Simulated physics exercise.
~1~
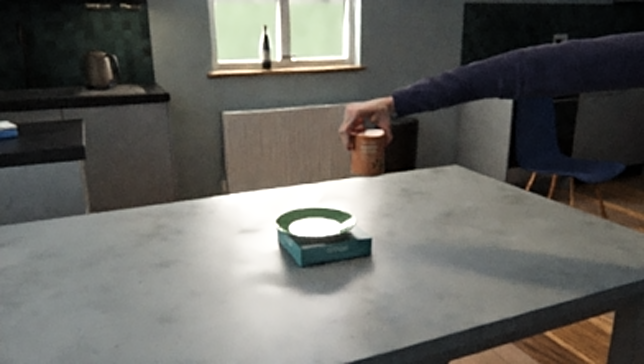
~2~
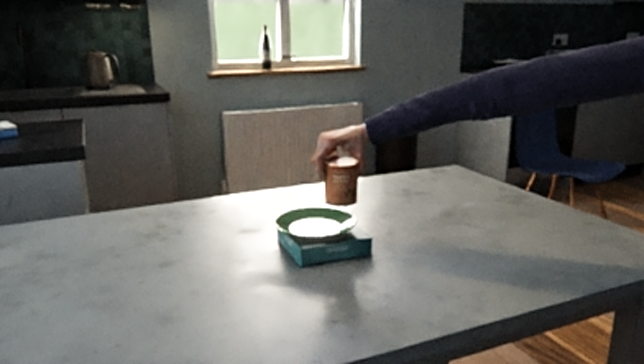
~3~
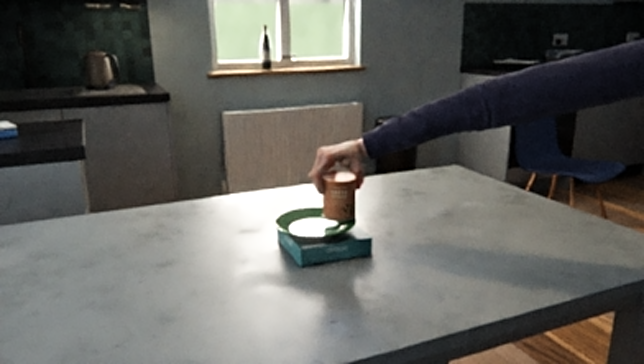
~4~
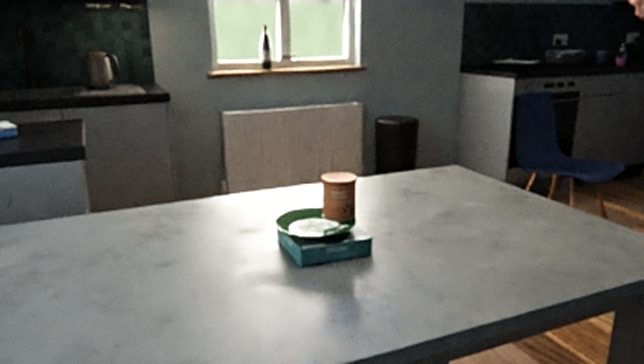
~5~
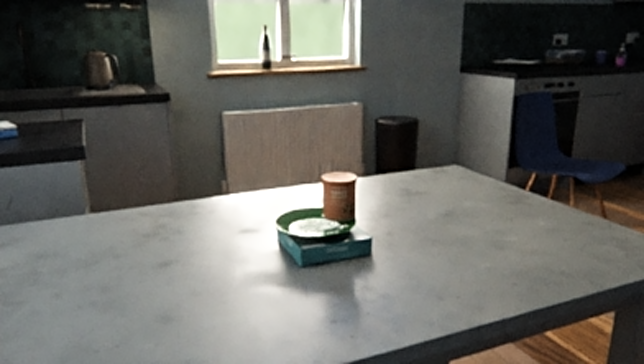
Orange pot being lowered by a hand onto a green plate atop a turquoise packet, then staying balanced after release.
